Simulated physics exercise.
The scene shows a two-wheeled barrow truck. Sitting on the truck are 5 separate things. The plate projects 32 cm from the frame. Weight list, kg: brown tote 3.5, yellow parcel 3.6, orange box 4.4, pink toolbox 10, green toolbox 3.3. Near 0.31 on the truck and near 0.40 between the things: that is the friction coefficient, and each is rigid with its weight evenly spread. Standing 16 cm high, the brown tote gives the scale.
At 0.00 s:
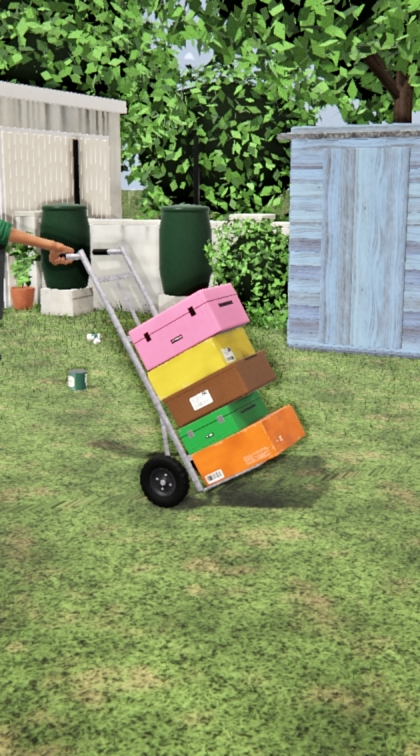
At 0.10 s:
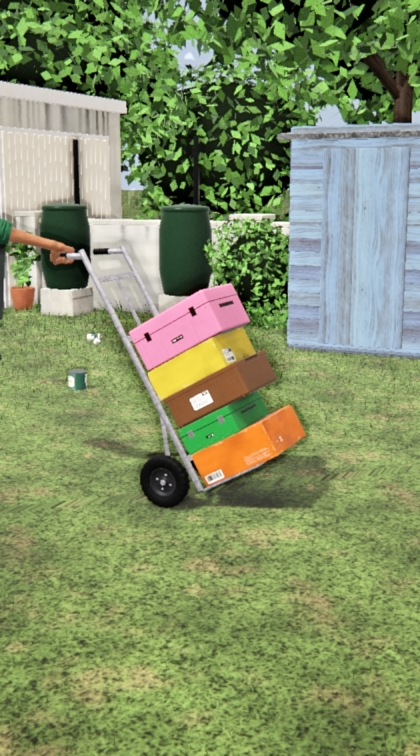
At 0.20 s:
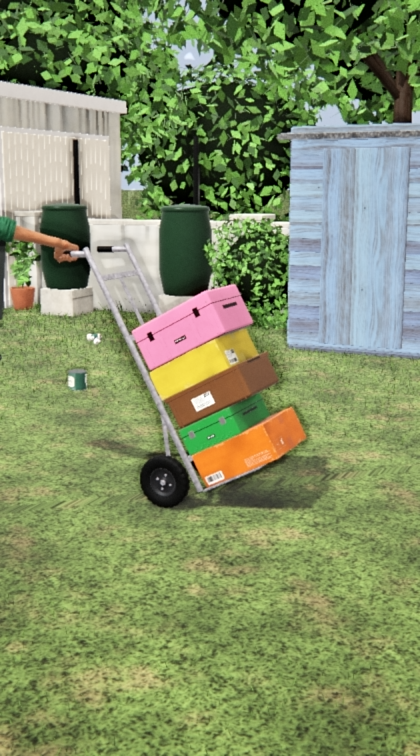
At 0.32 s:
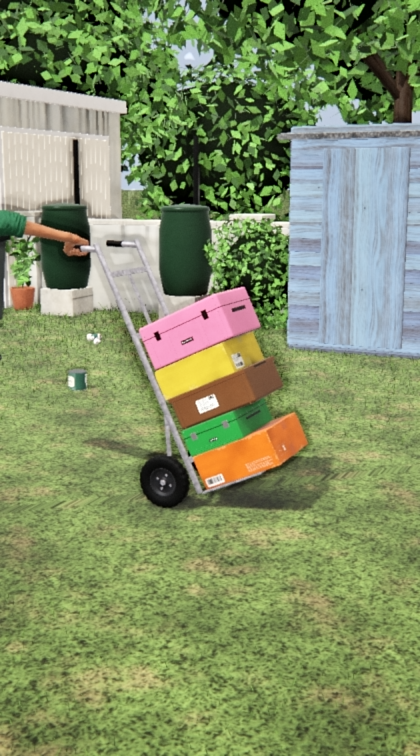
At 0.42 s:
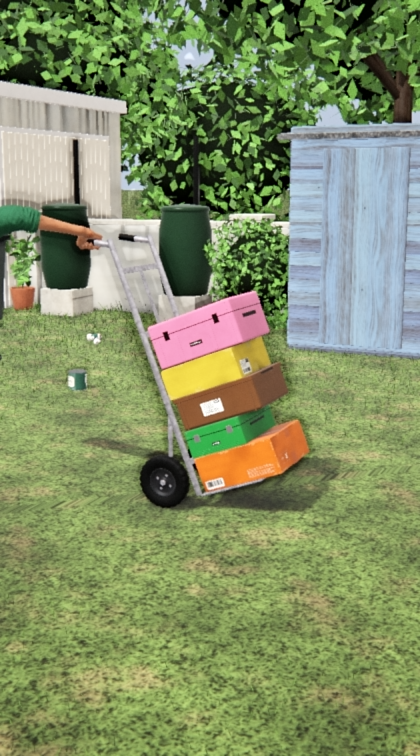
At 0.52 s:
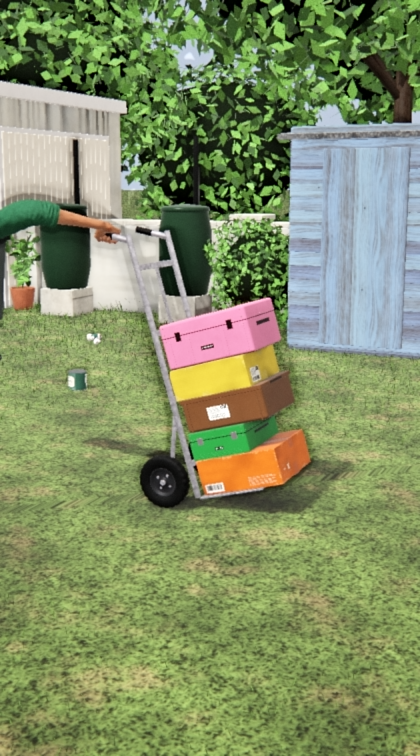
A hand truck stacked with orange, green, brown, yellow and pink boxes stayed leaning back at first, then was slowly pushed more upright by someone's arm reaching in from the left on a lawn.
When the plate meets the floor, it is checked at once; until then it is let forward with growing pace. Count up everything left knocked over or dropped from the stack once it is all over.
Casualty count: Beyond two.
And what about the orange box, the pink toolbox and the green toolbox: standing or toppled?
Outcome noted - the orange box survives without falling, the pink toolbox ends up fallen, the green toolbox ends up fallen.
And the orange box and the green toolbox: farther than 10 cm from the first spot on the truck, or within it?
Orange box: Remains in place. Green toolbox: Is displaced.
After 1.02 s, truck upright; yellow parcel tipped 14° from how it sat near (269, 388); brown tote tipped 14° from how it sat near (267, 421); pink toolbox tipped 14° from how it sat.
After 1.52 s, truck upright; pink toolbox now dropped from the stack; yellow parcel tipped 49° from how it sat near (315, 406); brown tote tipped 49° from how it sat near (294, 430).
After 1.72 s, truck upright; brown tote and yellow parcel now dropped from the stack; green toolbox on its side.
After 2.02 s, truck upright; green toolbox on its side; orange box tipped 6° from how it sat.
At rest (3.0 s), dropped from the stack, brown tote, yellow parcel and pink toolbox; tipped over on the truck, green toolbox; the last one in place, give or take 10 cm. In the last view, brown tote near (349, 475), yellow parcel near (398, 485).
